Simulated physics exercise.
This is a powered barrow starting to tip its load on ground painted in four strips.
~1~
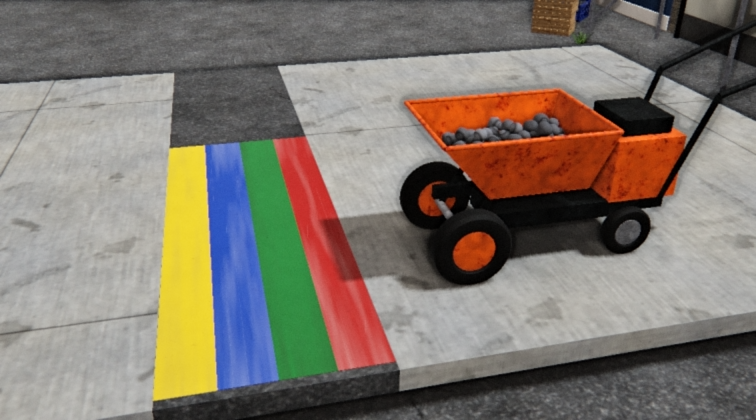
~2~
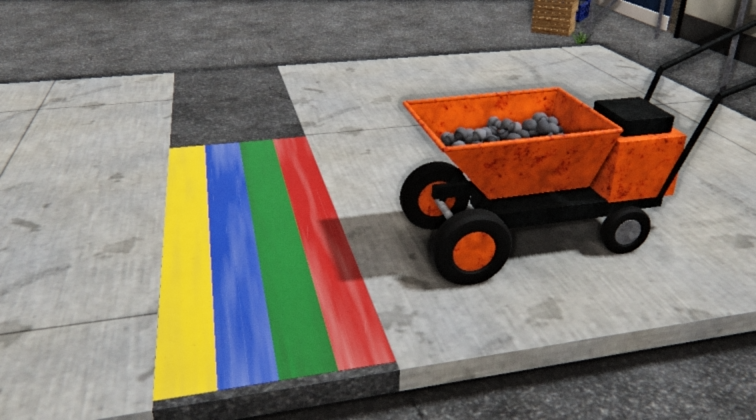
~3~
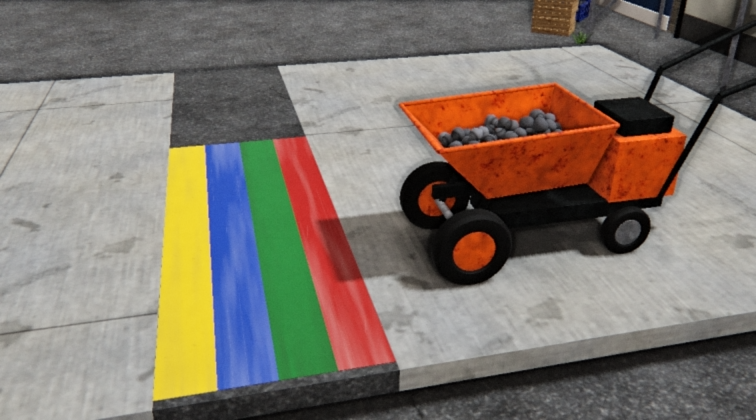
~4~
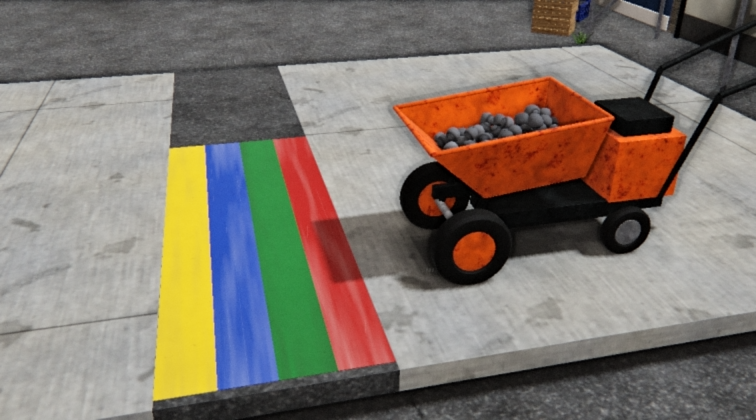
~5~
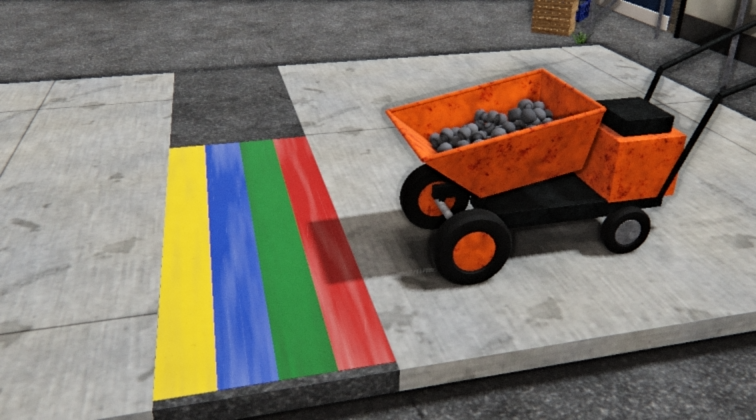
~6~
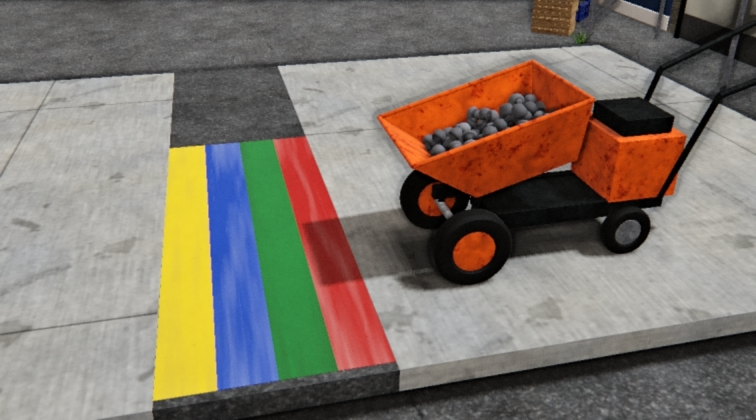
On a pale paved slab beside a patch painted in yellow, blue, green and red strips, an orange powered barrow stands level, its skip loaded with round grey cobbles. The skip starts to tilt slightly, then leans further, its left lip lowering and its right side rising while the wheels stay still.
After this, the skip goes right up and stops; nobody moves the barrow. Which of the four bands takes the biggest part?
The green strip carries the most.
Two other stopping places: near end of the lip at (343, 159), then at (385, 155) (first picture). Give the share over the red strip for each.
The first gives 0 %, the second 0 %.
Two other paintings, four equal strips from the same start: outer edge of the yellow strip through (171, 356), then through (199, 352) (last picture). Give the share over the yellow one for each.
The first gives 10 %, the second 10 %.
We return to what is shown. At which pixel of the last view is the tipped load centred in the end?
Close to (289, 268).
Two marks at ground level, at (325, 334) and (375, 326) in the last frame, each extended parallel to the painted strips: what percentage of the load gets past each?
Roughly 60 per cent, and 100 per cent.
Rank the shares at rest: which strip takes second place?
The runner-up: That red strip.
Just after the last frame, skip tipped steeply; every one in the skip.
A moment on, skip tipped steeply; roughly two thirds in the skip; roughly a quarter over the red strip; about a tenth over the green strip; just a few over the blue strip.
Further on, skip tipped right over; just a few in the skip; roughly a third over the red strip; roughly a third over the green strip; about a tenth over the blue strip; about a tenth over the yellow strip; just a few off the paint.
When it is over, skip tipped right over; just a few in the skip; roughly a third over the red strip; roughly a third over the green strip; about a tenth over the blue strip; about a tenth over the yellow strip; just a few off the paint.
